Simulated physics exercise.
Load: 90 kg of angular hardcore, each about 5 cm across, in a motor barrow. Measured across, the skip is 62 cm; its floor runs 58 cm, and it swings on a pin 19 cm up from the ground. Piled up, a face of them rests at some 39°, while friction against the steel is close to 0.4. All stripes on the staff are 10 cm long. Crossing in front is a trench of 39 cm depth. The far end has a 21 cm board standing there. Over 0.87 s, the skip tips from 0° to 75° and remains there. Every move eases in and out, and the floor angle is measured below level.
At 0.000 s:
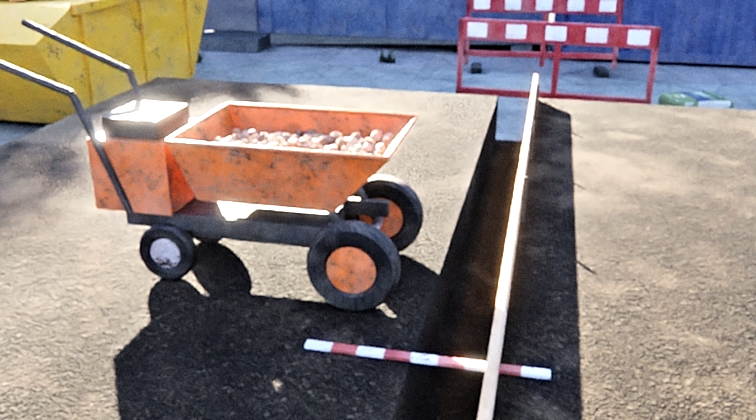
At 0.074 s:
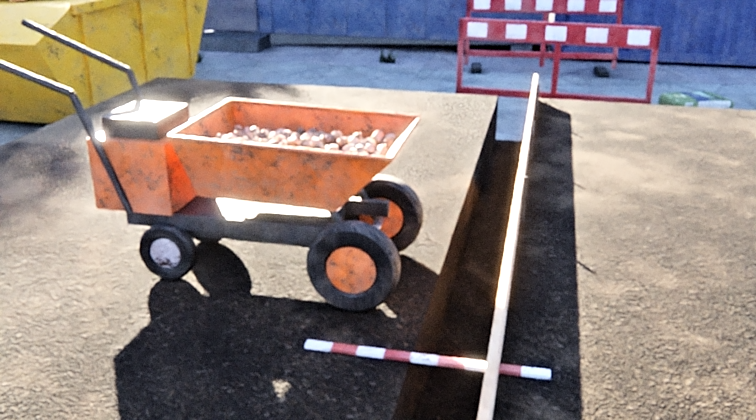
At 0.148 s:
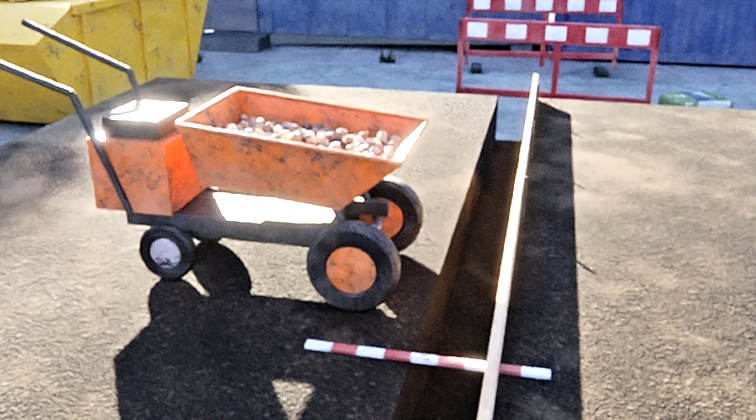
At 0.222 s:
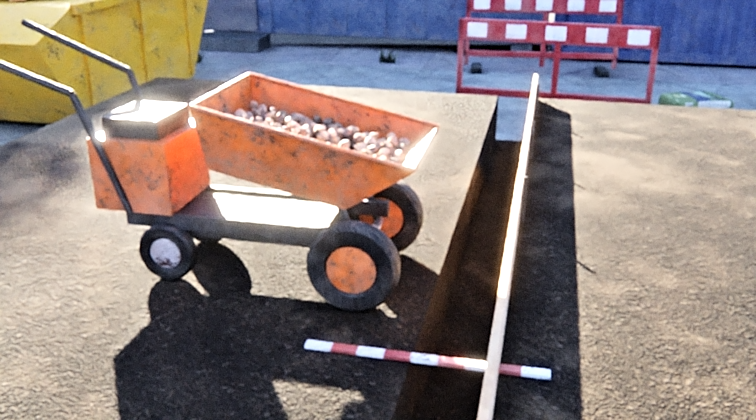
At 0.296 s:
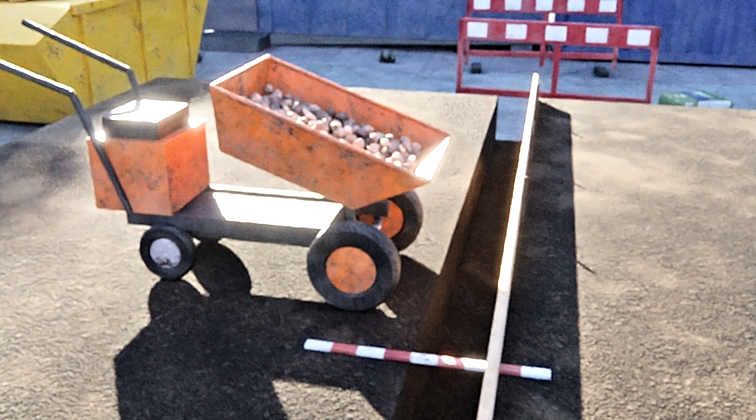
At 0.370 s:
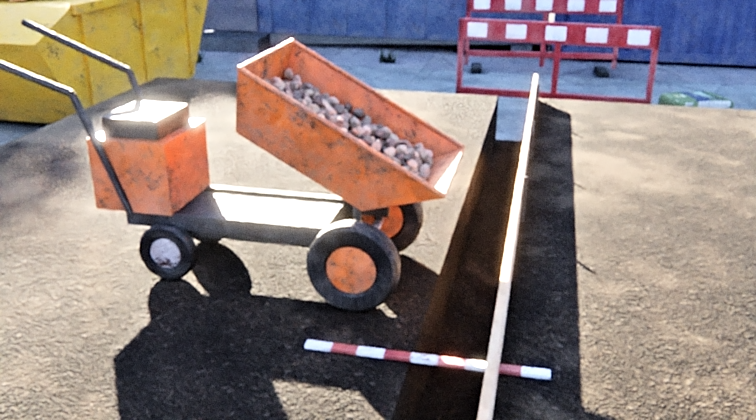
On a sunlit patch of rough ground beside a trench, an orange motor barrow loaded with rounded stones stands still while its skip tilts steadily, the left end rising and the right end dipping toward the trench.
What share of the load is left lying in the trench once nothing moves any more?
About 11 per cent.
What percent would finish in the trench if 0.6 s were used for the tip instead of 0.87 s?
Near 10 per cent.
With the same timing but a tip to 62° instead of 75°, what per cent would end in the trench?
In that case some 30 per cent.
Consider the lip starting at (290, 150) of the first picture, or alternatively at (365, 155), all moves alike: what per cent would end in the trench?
Roughly 80 per cent, then 85 per cent.
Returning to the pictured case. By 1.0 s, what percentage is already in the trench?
Roughly 5% by that time.
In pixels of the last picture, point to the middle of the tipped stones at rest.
Around (550, 295).
After 0.6 s the floor is at 63°; 100 % in the skip; the foremost stones are at (470, 227).
After 1.0 s the floor is at 75°; 82 % in the skip, 7 % in the trench, 11 % past the trench; the foremost stones are at (571, 291).
After 1.3 s the floor is at 75°; 57 % in the skip, 9 % in the trench, 33 % past the trench; the foremost stones are at (714, 307).
After 3.3 s the floor is at 75°; 51 % in the skip, 11 % in the trench, 38 % past the trench; the foremost stones are past the picture's edge.
